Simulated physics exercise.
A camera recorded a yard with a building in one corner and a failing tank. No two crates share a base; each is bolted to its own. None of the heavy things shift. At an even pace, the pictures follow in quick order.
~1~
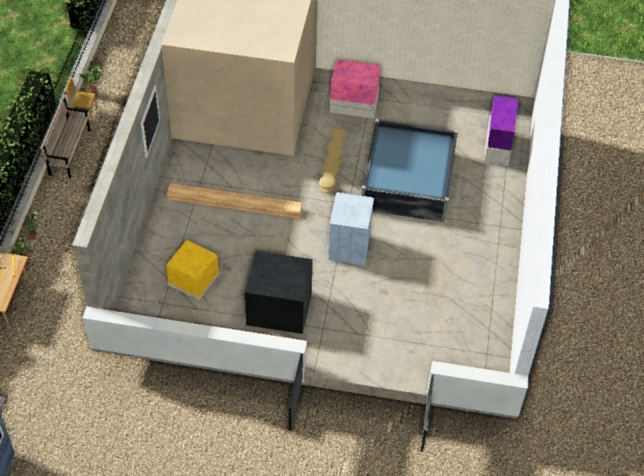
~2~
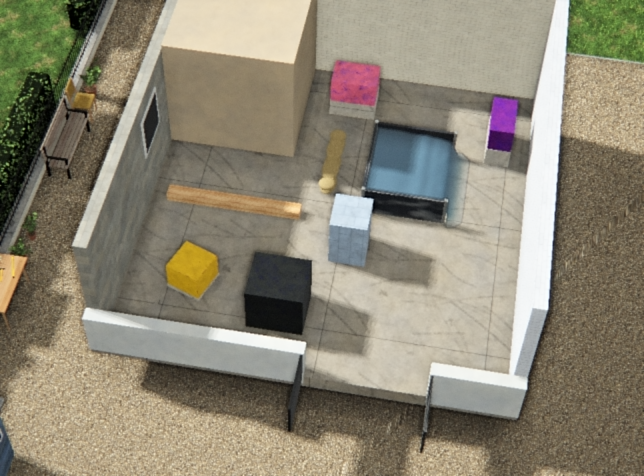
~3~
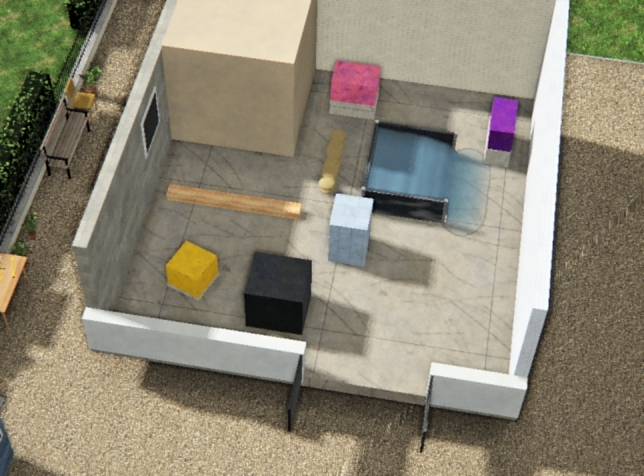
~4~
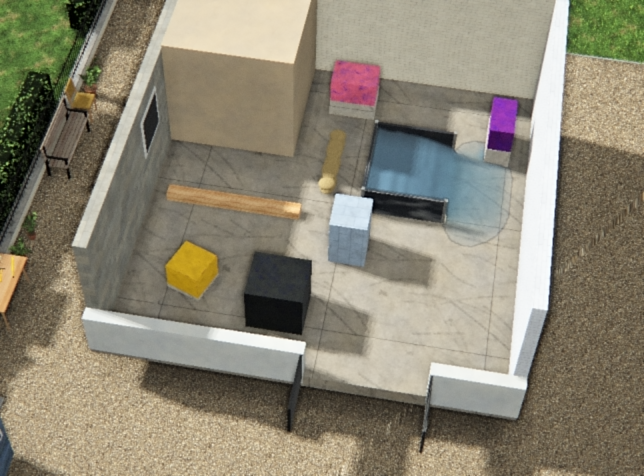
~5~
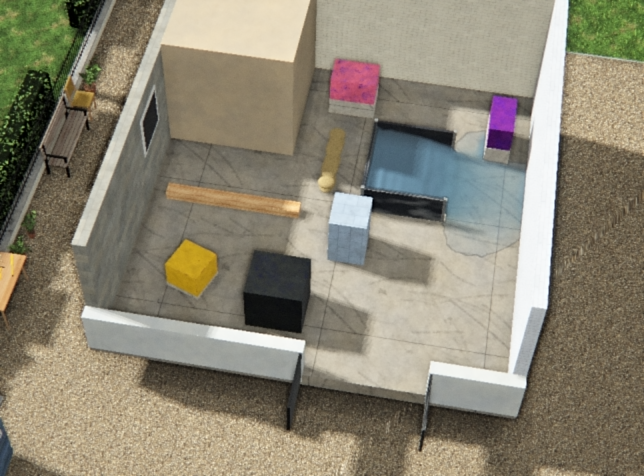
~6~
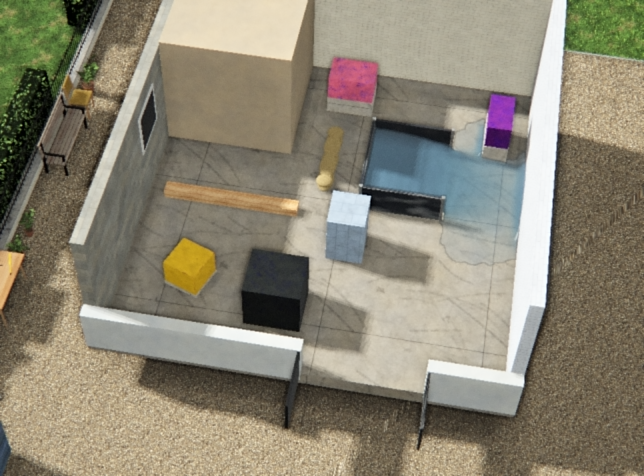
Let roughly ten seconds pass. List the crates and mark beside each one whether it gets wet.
Yellow crate - stays dry; purple crate - stays dry; pink crate - stays dry.
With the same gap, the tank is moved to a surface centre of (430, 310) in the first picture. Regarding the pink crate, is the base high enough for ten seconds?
I'd say pink goes unreached.
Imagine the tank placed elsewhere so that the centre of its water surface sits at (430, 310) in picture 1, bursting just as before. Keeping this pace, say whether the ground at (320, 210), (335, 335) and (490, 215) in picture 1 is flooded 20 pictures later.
As listed: Free of water, dry, under water.
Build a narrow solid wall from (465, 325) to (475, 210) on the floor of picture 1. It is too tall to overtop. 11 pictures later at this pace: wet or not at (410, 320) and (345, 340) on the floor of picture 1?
As listed: Covered, not flooded.
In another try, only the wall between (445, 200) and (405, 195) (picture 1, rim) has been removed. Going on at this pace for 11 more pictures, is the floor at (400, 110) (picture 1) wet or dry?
At that spot: Parched.
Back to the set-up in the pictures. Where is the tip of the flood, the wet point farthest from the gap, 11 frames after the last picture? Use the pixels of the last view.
I reckon the front has reached (500, 385) by then.
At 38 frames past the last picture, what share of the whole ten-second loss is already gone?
About 65 per cent.
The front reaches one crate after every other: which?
The answer here is the one in yellow.
A moment on, water covers 15 % of the floor; the yellow crate not reached, the purple crate water round its plinth, the pink crate not reached.
Next, water covers 25 % of the floor; the yellow crate not reached, the purple crate water round its plinth, the pink crate not reached.
Then, water covers 40 % of the floor; the yellow crate not reached, the purple crate water round its plinth, the pink crate water round its plinth.
Later, water covers 55 % of the floor; the yellow crate not reached, the purple crate water round its plinth, the pink crate water round its plinth.
In the end, water covers 80 % of the floor; the yellow crate stayed above the water, the purple crate stayed above the water, the pink crate stayed above the water.
